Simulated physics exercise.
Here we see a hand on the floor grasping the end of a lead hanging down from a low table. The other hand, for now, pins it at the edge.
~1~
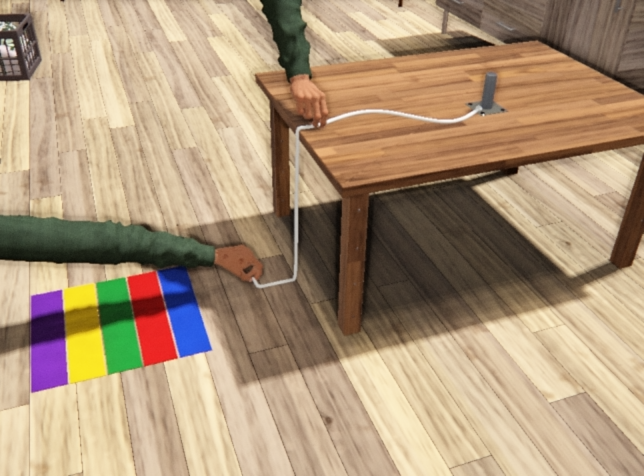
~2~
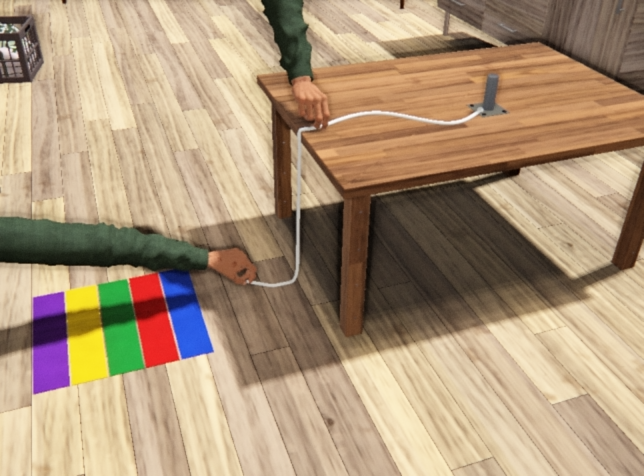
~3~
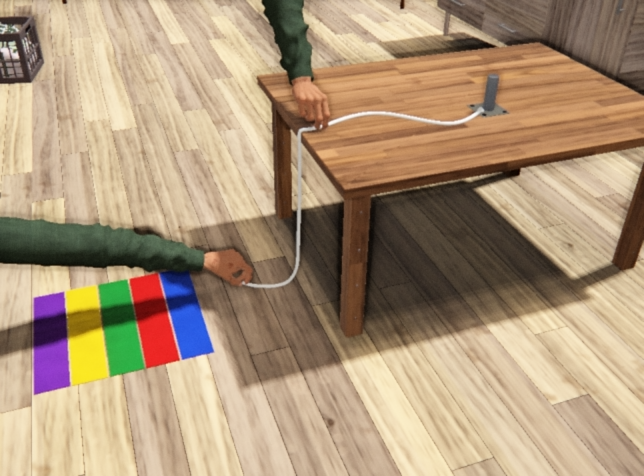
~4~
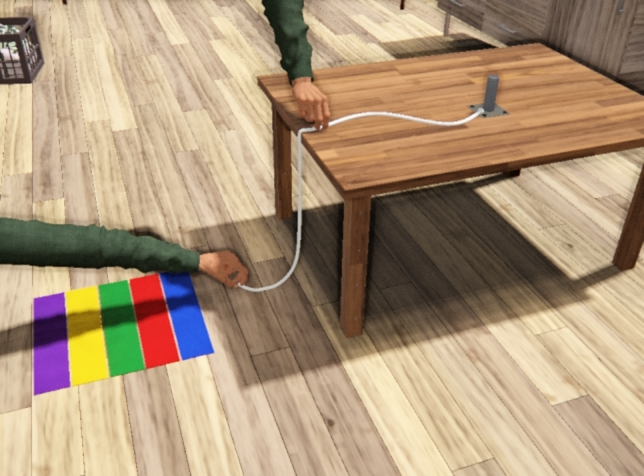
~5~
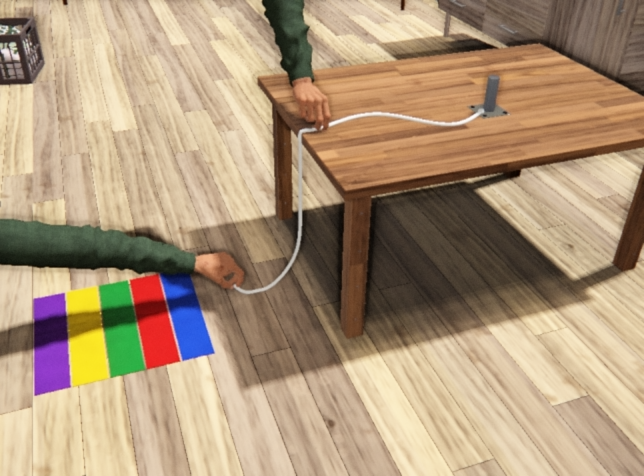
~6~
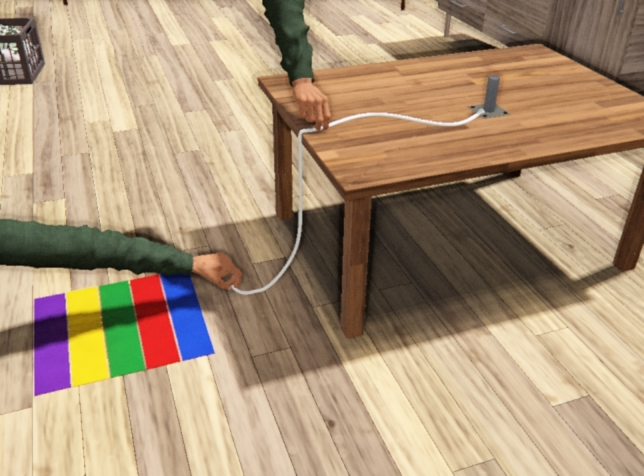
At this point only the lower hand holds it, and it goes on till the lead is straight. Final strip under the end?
Green.
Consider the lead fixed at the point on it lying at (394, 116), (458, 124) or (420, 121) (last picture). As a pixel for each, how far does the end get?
They end up at (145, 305), (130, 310) and (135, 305).
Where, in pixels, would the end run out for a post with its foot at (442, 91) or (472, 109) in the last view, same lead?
Pixels, roughly: (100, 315) then (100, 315).
Early on, end near (187, 296); over blue.
Midway, end near (143, 305); over red.
At the end of the slack, end near (117, 310); over green. It gets as far as the green strip.
